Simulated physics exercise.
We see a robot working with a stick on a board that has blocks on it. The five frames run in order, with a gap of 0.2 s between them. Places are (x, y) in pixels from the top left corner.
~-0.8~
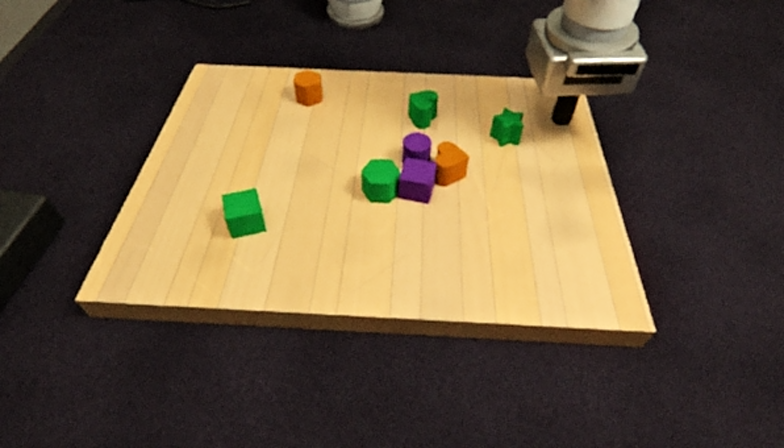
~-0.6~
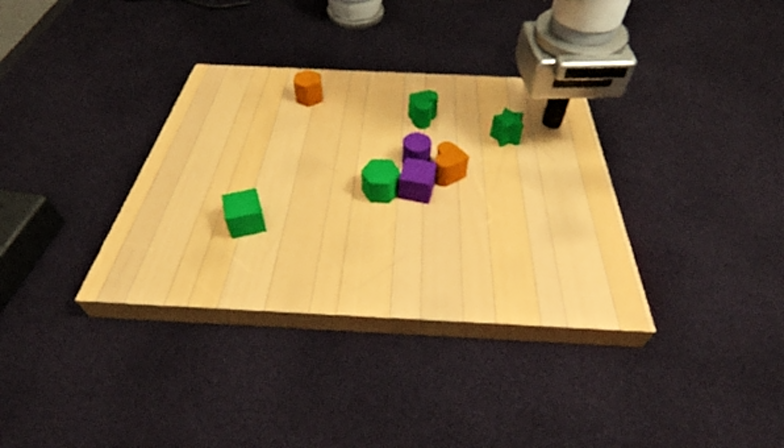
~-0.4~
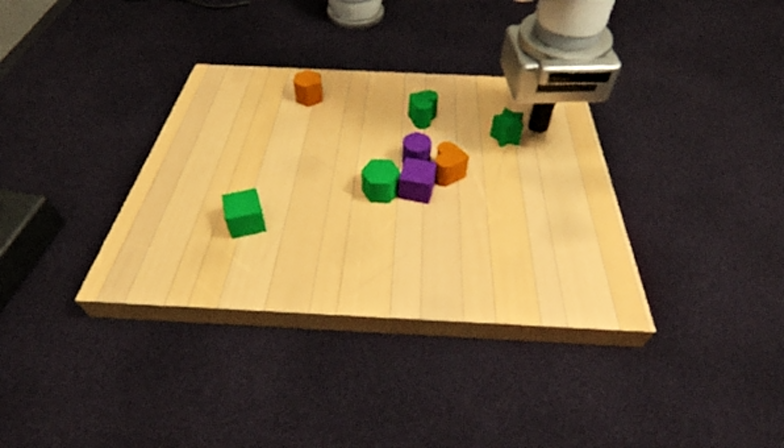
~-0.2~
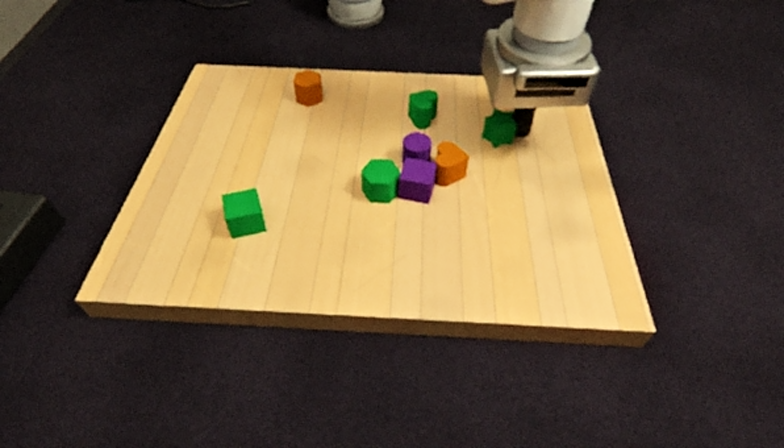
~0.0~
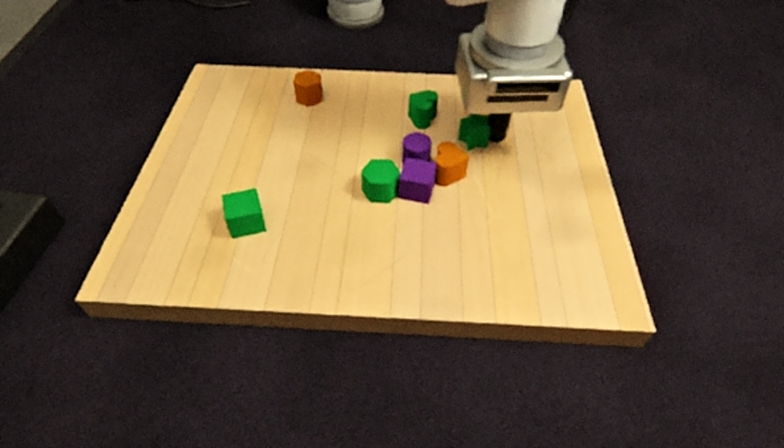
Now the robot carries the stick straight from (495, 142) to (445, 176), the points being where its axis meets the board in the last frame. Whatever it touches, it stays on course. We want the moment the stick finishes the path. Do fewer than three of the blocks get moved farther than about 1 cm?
No - that is not the case.
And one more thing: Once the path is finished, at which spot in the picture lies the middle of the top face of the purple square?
In the picture, that point is around (413, 183).
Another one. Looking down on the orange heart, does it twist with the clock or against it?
Viewed from above: Anti-clockwise.
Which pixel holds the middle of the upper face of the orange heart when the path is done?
(440, 173)
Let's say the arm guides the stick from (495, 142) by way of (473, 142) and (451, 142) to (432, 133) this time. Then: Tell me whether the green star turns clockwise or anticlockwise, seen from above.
If we look at it from overhead, the green star pivots counter-clockwise.
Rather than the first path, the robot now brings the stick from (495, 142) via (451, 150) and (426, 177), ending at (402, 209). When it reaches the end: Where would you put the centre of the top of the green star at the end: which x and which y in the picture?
Around (433, 121).
What follows on the original path. One third of the way, stick at (479, 148); green star at (466, 122), turned 40° clockwise.
Two thirds of the way, stick at (462, 159); purple square at (416, 172); orange heart at (448, 156); green star at (464, 123), turned 55° clockwise.
At the end, stick at (446, 170); green six-sided block at (378, 171); purple square at (413, 183), turned 45° clockwise; orange heart at (440, 173), turned 40° anticlockwise; green star at (464, 123), turned 55° clockwise.
